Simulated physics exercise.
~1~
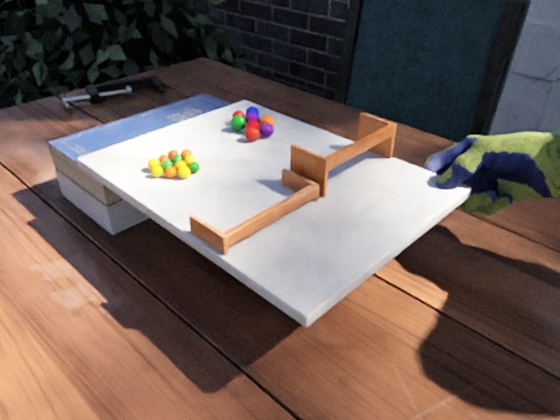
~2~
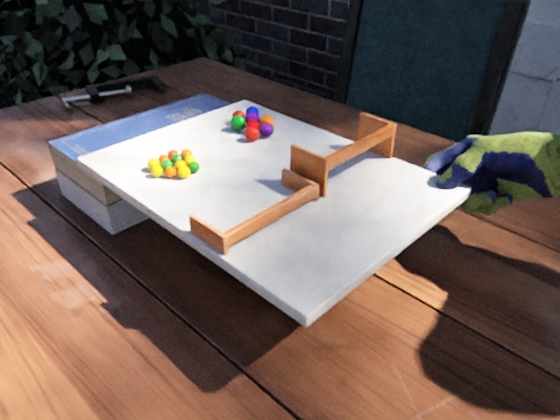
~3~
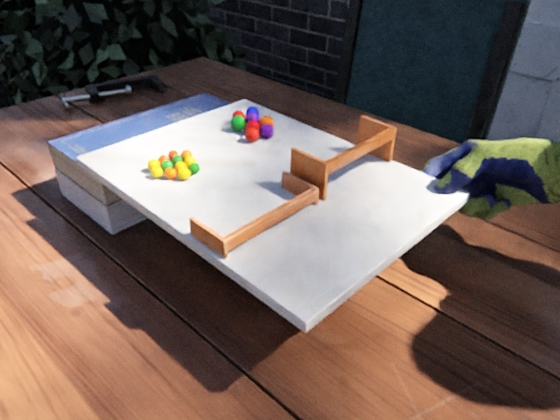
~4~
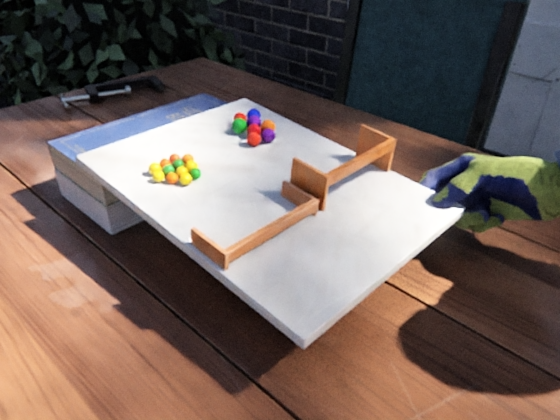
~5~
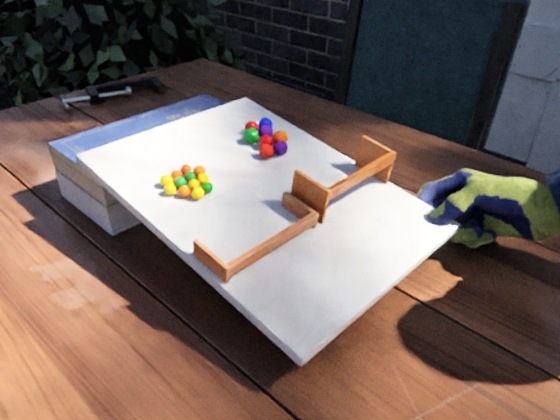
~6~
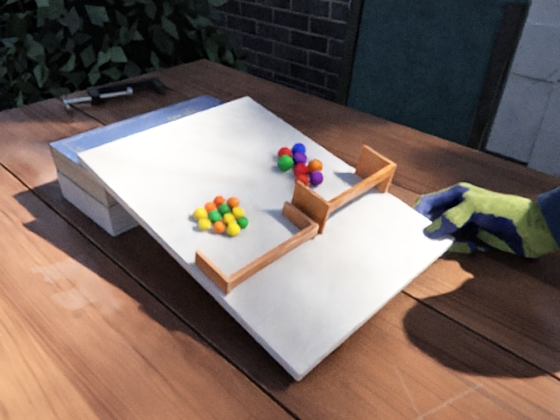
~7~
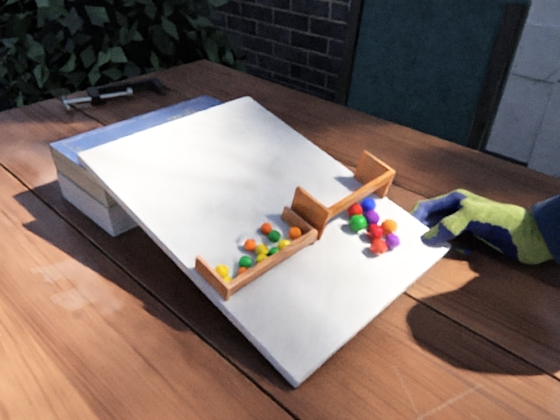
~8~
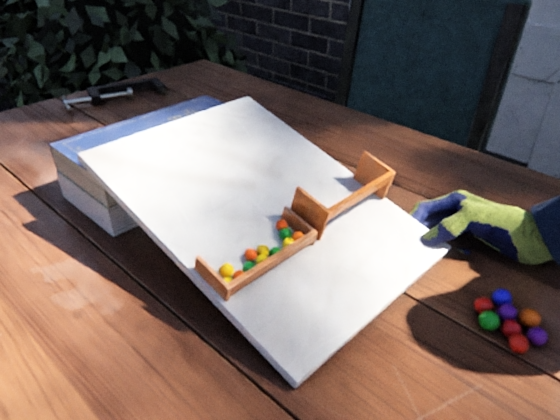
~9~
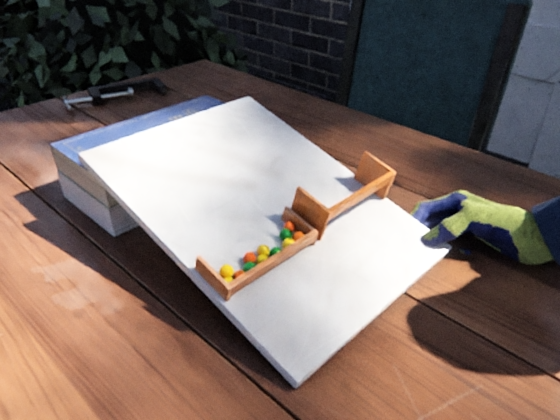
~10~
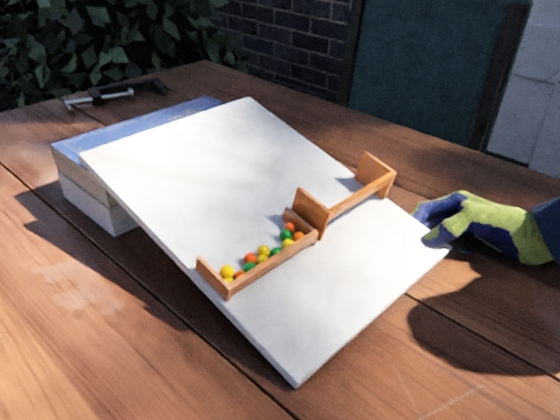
A gloved hand tilts a white board; one ball cluster stops behind a strip, another rolls off.
